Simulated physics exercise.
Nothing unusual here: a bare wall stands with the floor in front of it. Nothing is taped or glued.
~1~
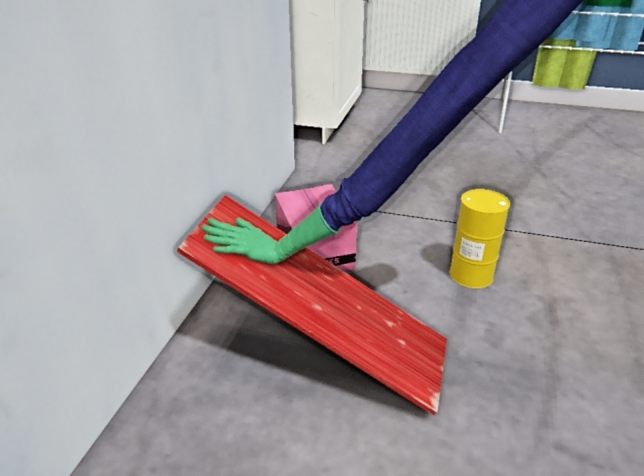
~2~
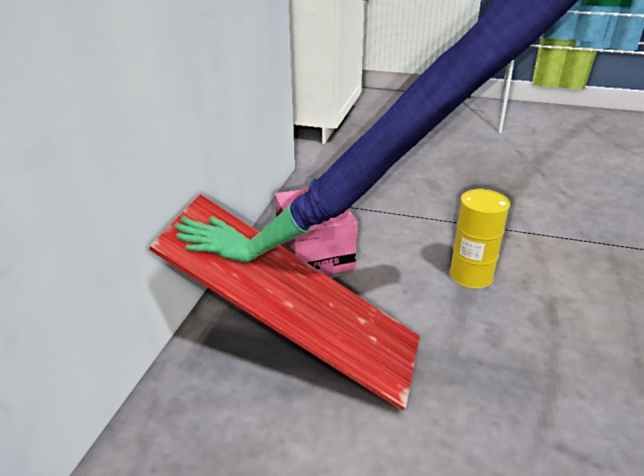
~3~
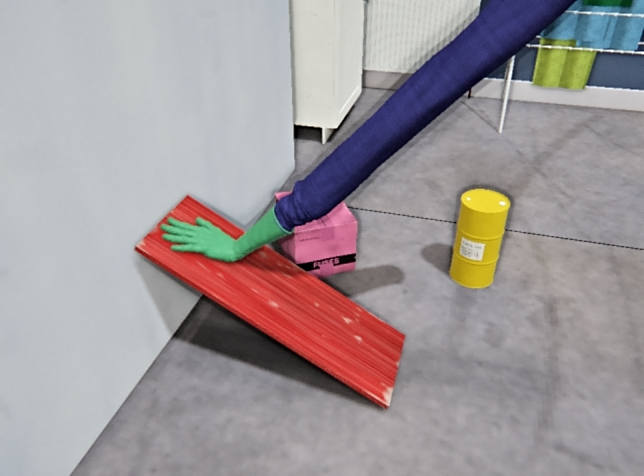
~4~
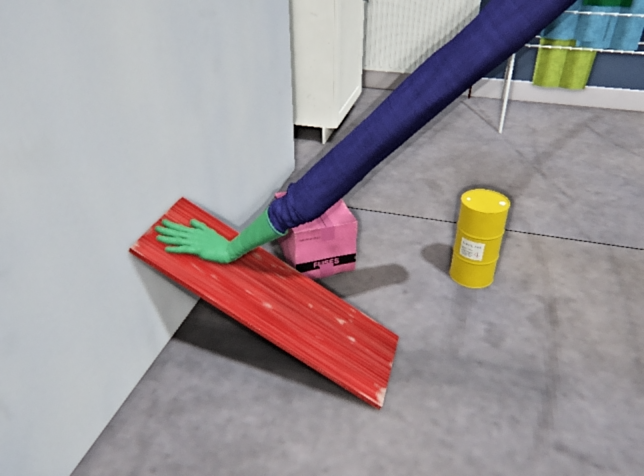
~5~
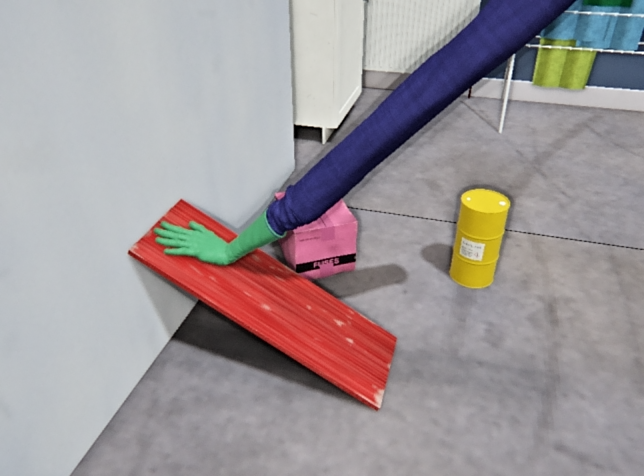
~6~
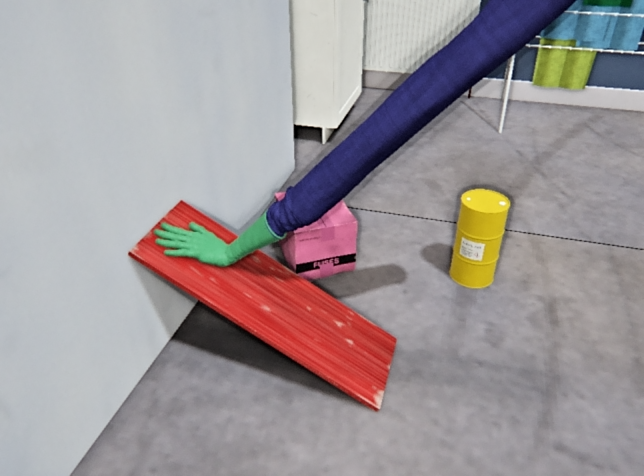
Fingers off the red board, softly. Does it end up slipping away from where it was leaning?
Yep, it does slide down.
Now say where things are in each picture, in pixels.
The first frame shows on its way; red board (324, 299); pink box (315, 232).
The second frame shows on its way; red board (296, 297); pink box (315, 232).
The third frame shows on its way; red board (282, 297); pink box (315, 232).
The fourth frame shows on its way; red board (276, 298); pink box (315, 232).
The fifth frame shows leant on the wall, still held; red board (274, 300); pink box (315, 232).
The sixth frame shows leant on the wall, still held; red board (274, 301); pink box (315, 232).
Then, 0.60 s after the last picture, red board sunk by 21° near (291, 337).
Then, 0.70 s after the last picture, red board sunk by 31° near (294, 350).
At rest, moved from the start, red board; the other 2 in place. Seen from the same camera at the end, red board near (295, 353). The board slips out.
